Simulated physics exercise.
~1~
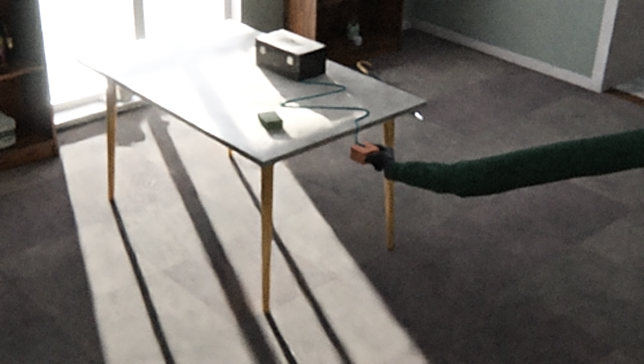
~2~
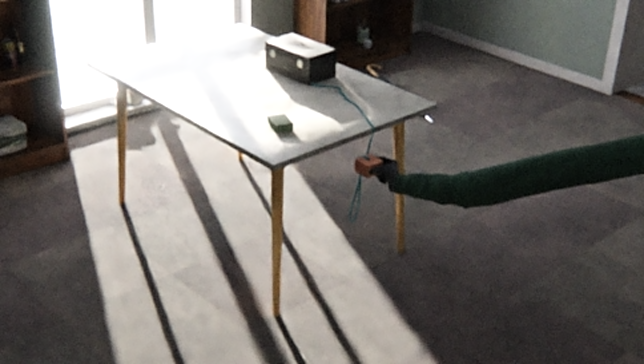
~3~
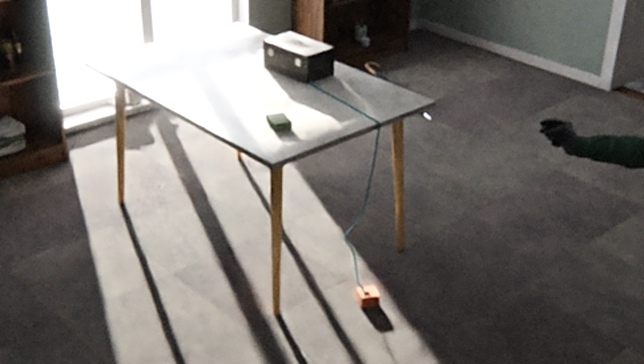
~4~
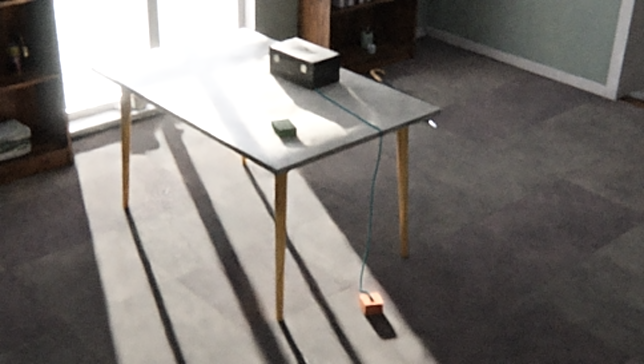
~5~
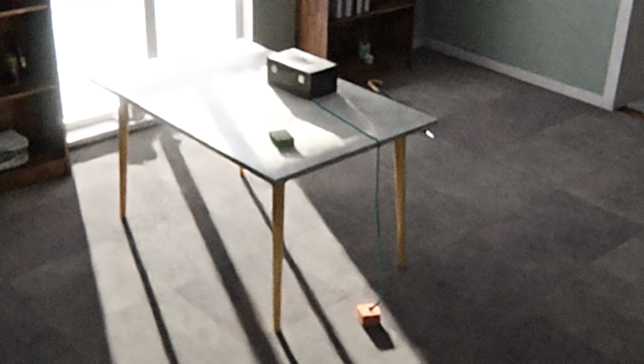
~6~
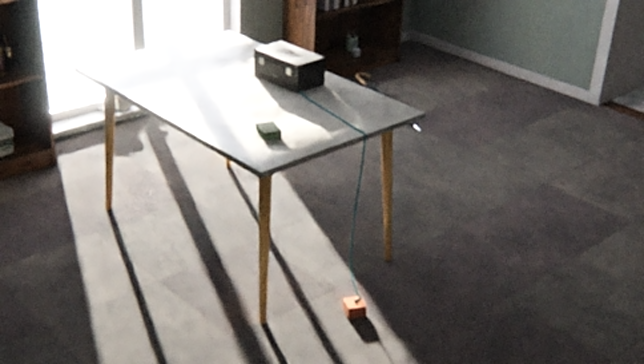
Sunlit room with a desk, a gloved hand releasing a string-tied orange block that drops to the floor, toolbox and sponge staying put.
